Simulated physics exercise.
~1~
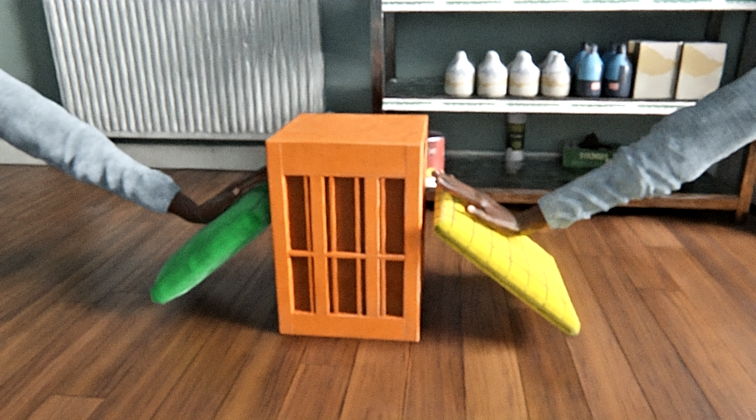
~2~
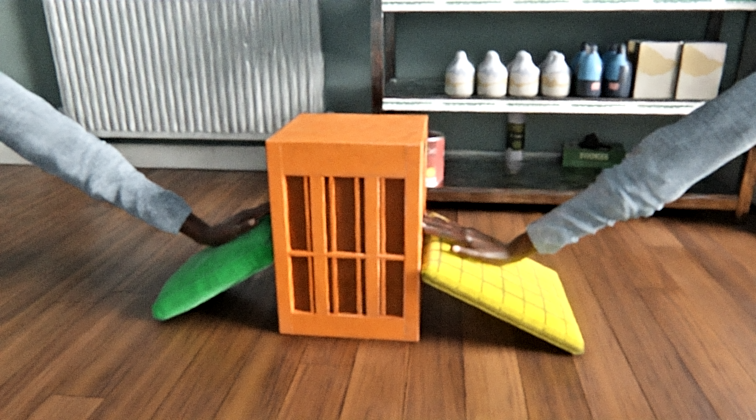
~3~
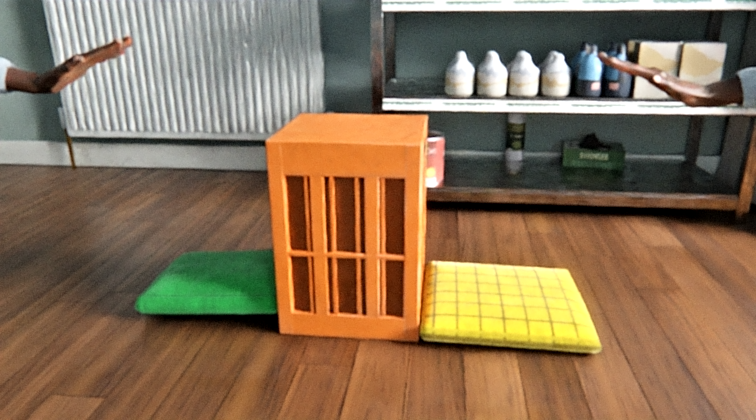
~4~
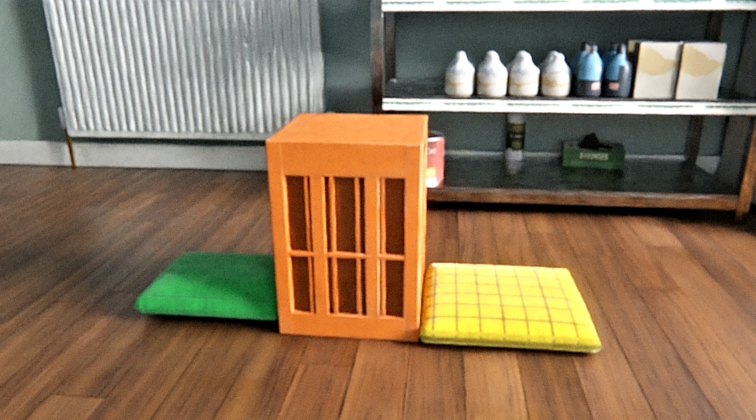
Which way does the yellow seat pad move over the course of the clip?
The yellow seat pad moves down, going from a tilt against the right side of the orange crate to lying flat on the floor.
On a wooden floor in front of a radiator and a metal shelf of bottles and boxes, an orange crate stands upright between two cushions. A hand on the left holds a green soft bag tilted against the crate, while a hand on the right holds a yellow checked seat pad against the other side. Both pieces sink lower along the crate with the hands still near them. The hands then let go and draw back, and both pieces drop flat. At the end the hands are gone, and the bag and pad lie on the floor beside the unmoved crate.
